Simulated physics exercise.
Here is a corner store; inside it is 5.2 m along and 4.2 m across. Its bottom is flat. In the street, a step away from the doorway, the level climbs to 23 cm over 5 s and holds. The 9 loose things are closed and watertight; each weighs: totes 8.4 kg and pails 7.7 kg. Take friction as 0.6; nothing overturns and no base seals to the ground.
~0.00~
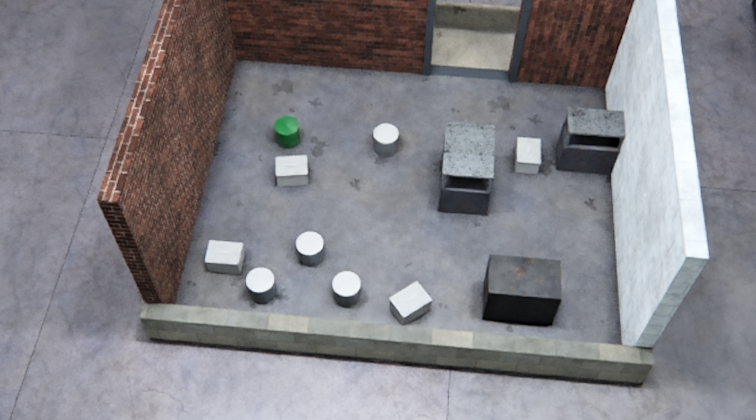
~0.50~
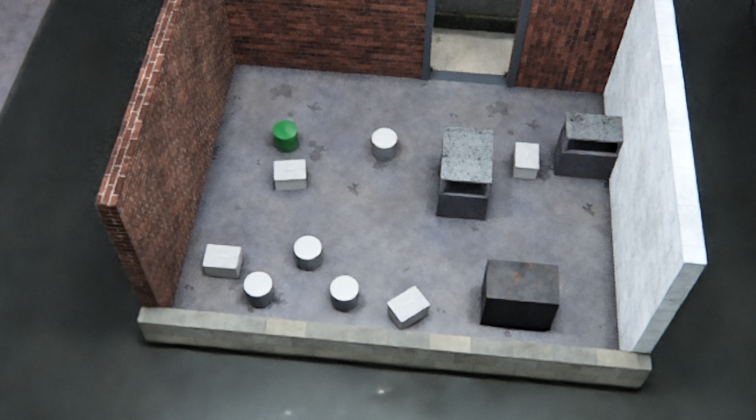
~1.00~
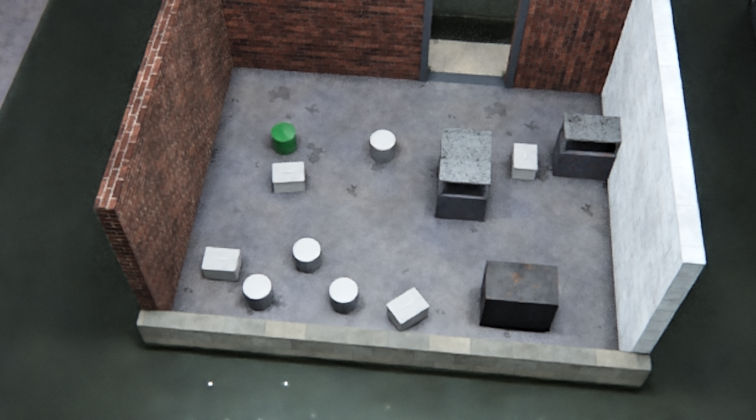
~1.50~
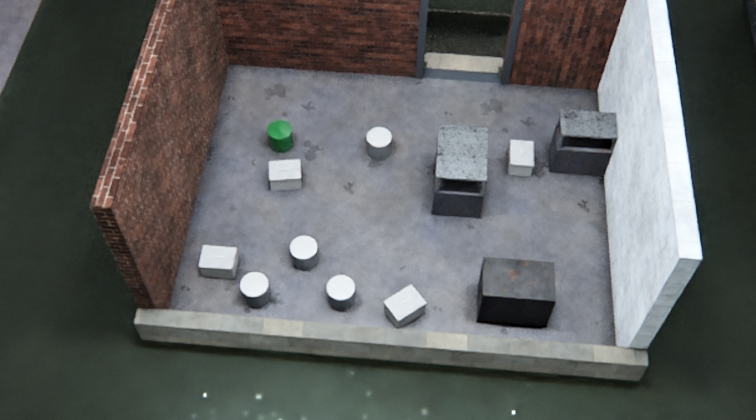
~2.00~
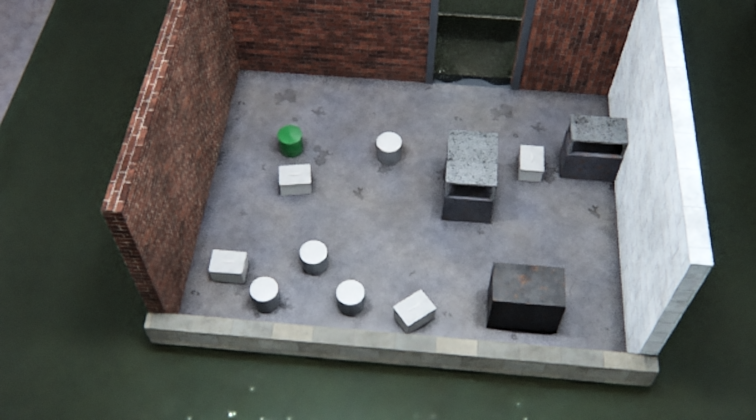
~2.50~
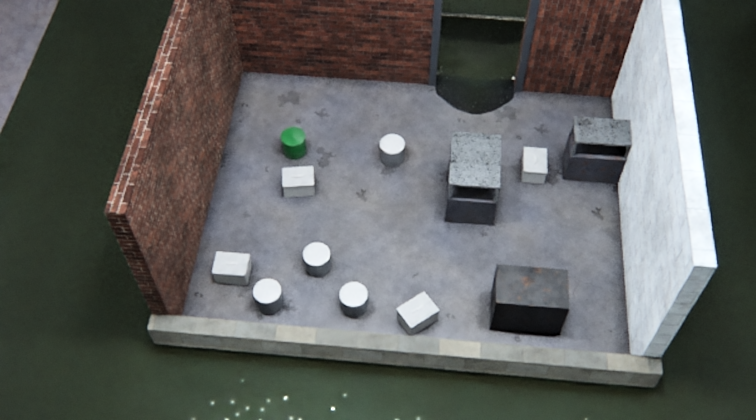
Corner store with scattered pale blocks and a green pail, dark water surrounding its walls, then creeping in through the doorway.
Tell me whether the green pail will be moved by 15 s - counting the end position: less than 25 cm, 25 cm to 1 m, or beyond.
The green pail stays put.
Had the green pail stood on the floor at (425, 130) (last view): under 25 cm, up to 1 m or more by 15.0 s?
It is nudged along.
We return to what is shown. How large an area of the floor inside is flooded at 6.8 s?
Roughly 15 m2.
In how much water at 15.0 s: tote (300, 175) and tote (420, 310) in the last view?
About 11 and 10 cm.
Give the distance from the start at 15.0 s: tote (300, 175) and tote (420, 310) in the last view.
In that order: 60 cm, 200 cm.
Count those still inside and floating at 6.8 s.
At that moment 0.
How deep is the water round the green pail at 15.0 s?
Roughly 8 cm.
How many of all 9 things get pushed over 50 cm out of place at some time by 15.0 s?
That makes 8.
After 3.5 s the green pail is near (293, 136), 0.0 m from its start, aground; 0 afloat.
After 6.8 s the green pail is near (293, 136), 0.0 m from its start, aground; 0 afloat.
After 11.0 s the green pail is near (293, 136), 0.0 m from its start, aground; 3 afloat.
After 15.0 s the green pail is near (293, 135), 0.0 m from its start, aground; 7 afloat.
